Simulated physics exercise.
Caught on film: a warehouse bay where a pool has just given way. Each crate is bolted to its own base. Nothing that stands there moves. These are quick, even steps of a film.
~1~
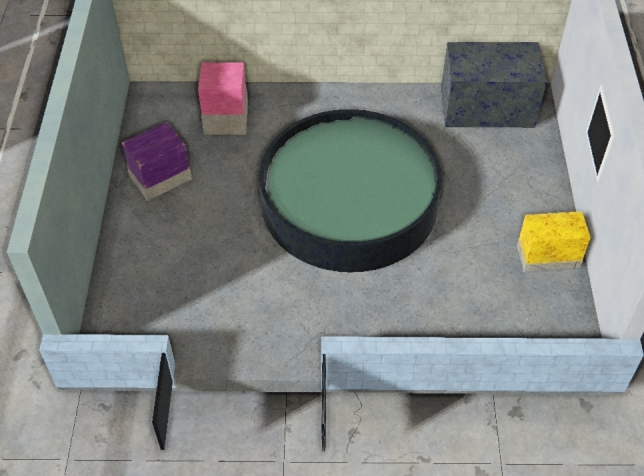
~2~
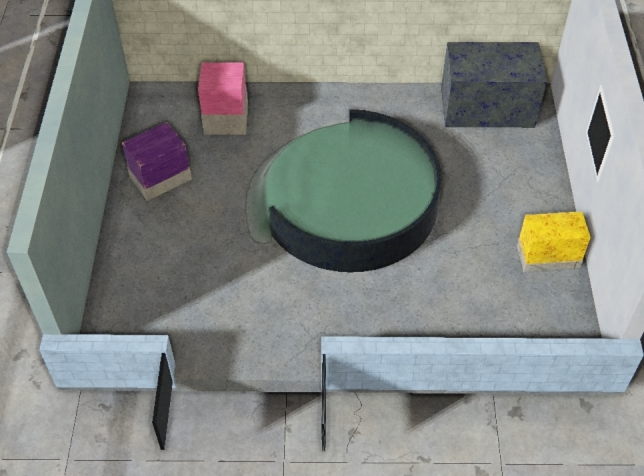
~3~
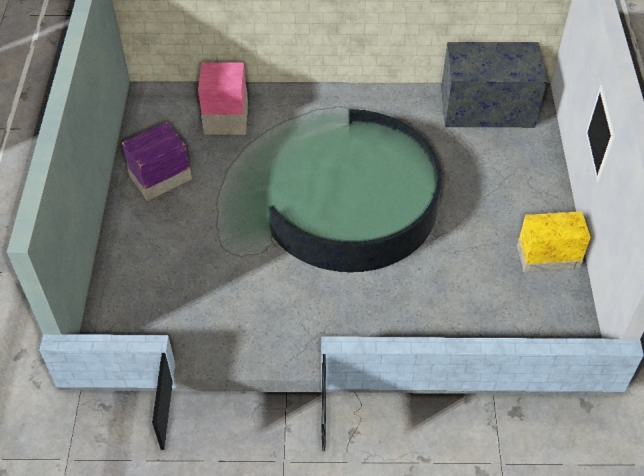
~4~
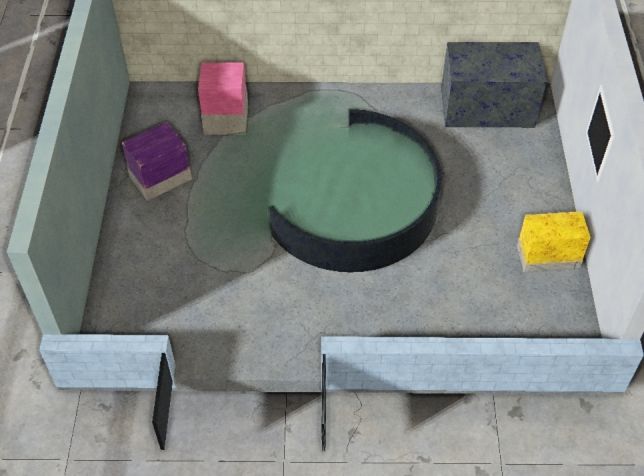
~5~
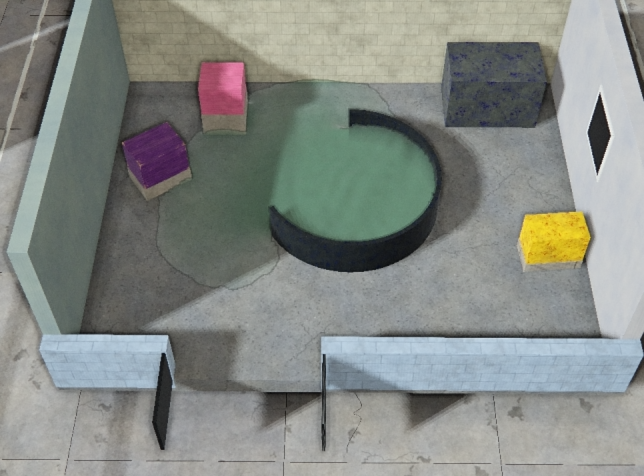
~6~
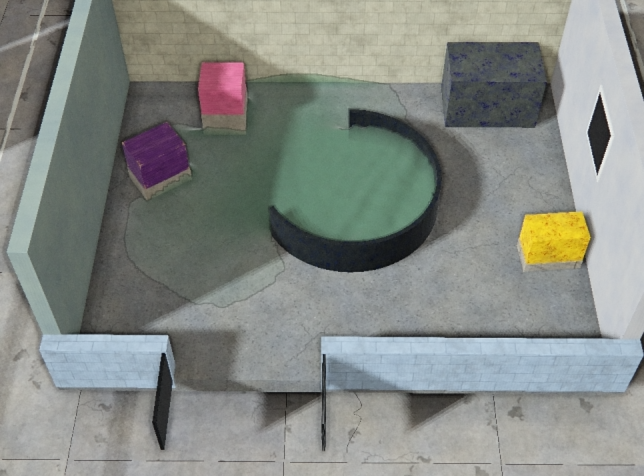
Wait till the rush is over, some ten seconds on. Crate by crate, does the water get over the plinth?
One by one: The purple crate gets wet; the pink crate stays dry; the yellow crate stays dry.
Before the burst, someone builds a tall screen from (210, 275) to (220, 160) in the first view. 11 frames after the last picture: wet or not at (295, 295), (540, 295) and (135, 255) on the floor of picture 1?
As listed: Wet, clear, free of water.
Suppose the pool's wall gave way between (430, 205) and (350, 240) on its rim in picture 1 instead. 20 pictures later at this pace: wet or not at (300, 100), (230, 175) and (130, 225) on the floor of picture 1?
In that order: Not flooded, free of water, free of water.
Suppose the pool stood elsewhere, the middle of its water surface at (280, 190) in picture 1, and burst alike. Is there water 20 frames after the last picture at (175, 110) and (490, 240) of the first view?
One after the other: Awash, not flooded.
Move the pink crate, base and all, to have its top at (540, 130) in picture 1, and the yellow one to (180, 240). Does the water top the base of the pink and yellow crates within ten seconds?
The pink one remains dry; the yellow one gets wet.
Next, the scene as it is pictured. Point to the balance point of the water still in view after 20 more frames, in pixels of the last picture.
Around (239, 172).
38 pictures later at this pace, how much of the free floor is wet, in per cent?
About 90 per cent.
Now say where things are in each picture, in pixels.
The round pool at (350, 177) is whole and still, in the first picture.
The front is at (262, 240), out from the gap at (279, 163), in the second picture.
The front is at a hidden place, out from the gap at (279, 164), in the third picture.
The front is at (355, 99), out from the gap at (279, 165), in the fourth picture.
The front is at (359, 85), out from the gap at (279, 165), in the fifth picture.
Water pours out at (279, 166) and has run to (158, 274), in the sixth picture.
A moment on, water covers 40 % of the floor; the purple crate water round its plinth, the pink crate water round its plinth, the yellow crate not reached.
Next, water covers 45 % of the floor; the purple crate water round its plinth, the pink crate water round its plinth, the yellow crate not reached.
Then, water covers 55 % of the floor; the purple crate water round its plinth, the pink crate water round its plinth, the yellow crate not reached.
Later, water covers 90 % of the floor; the purple crate water round its plinth, the pink crate water round its plinth, the yellow crate water round its plinth.
In the end, water covers 100 % of the floor; the purple crate was topped, the pink crate stayed above the water, the yellow crate stayed above the water.
